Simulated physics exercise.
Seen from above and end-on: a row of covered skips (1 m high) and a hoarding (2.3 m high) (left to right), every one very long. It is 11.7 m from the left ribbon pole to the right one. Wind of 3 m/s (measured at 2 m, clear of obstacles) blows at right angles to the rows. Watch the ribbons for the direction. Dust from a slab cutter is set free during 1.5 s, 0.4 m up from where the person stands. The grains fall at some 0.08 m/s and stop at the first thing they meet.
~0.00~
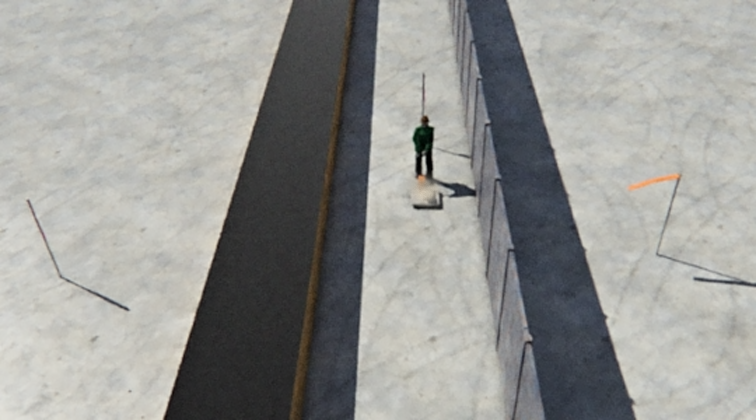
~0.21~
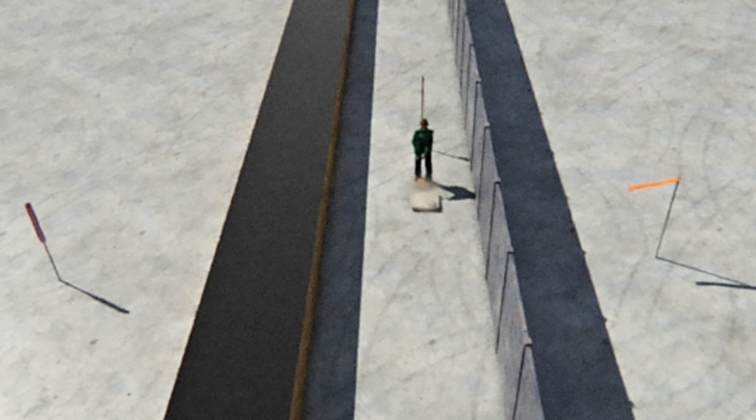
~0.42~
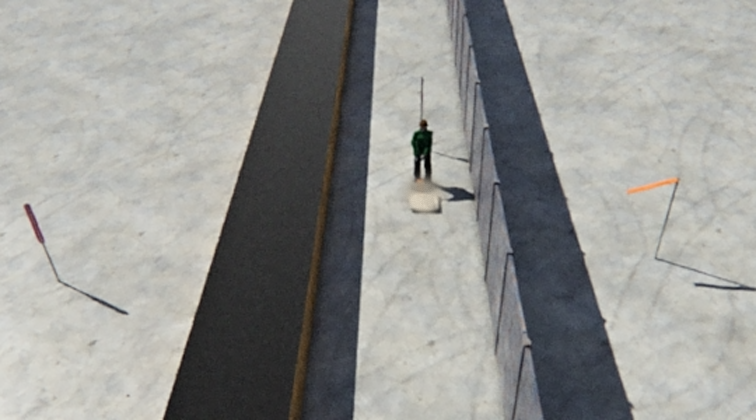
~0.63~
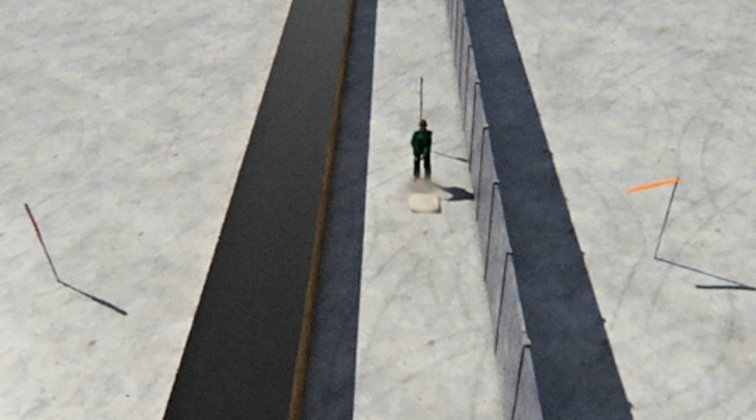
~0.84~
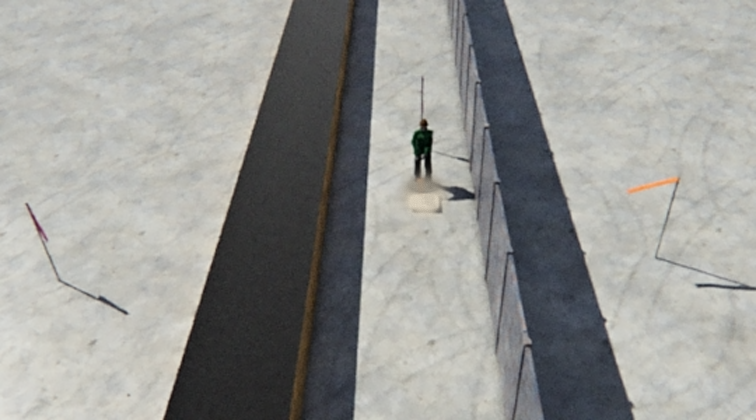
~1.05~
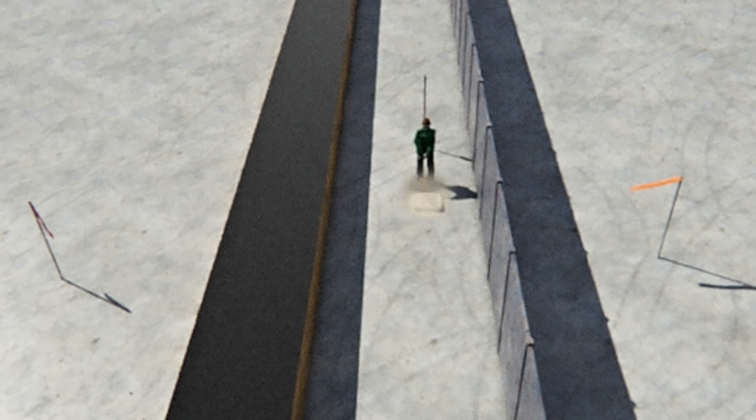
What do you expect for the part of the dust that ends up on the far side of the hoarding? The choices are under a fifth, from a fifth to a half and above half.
It is under a fifth that ends up on the far side.
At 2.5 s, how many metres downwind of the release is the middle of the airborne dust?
About 0.0 m.
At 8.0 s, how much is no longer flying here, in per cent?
Some 60 per cent.
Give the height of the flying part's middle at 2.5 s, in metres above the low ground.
Roughly 0.2 m up.
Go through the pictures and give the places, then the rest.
The first picture shows the left ribbon ends at (46, 238), hanging almost straight, the dust in the air spans x = 420 to 435 around y = 190 and it comes from (425, 193).
The second picture shows the right ribbon ends at (628, 190), leaning 75 degrees to the left and the dust in the air spans x = 415 to 430 around y = 195.
The third picture shows the dust in the air spans x = 415 to 435 around y = 195 and the top of the hoarding crosses (484, 117).
The fourth picture shows the left ribbon ends at (42, 243), hanging almost straight and the dust in the air spans x = 415 to 435 around y = 195.
The fifth picture shows the right ribbon ends at (628, 192), leaning 75 degrees to the left and the dust in the air spans x = 410 to 435 around y = 195.
The sixth picture shows the dust in the air spans x = 415 to 435 around y = 195 and the top of the hoarding crosses (487, 115).
After 2.5 s, 6 % is no longer flying here, and 0 % is beyond the hoarding; the middle of what still flies is 0.3 m above the low ground, near (423, 198).
After 4.0 s, 28 % is no longer flying here, and 0 % is beyond the hoarding; the middle of what still flies is 0.3 m above the low ground, near (420, 198).
After 8.0 s, 60 % is no longer flying here, and 0 % is beyond the hoarding; the middle of what still flies is 0.5 m above the low ground, near (421, 192).
After 20.0 s, 85 % is no longer flying here, and 0 % is beyond the hoarding; the middle of what still flies is 1.1 m above the low ground, near (369, 166).
After 45.0 s, 98 % is no longer flying here, and 0 % is beyond the hoarding.
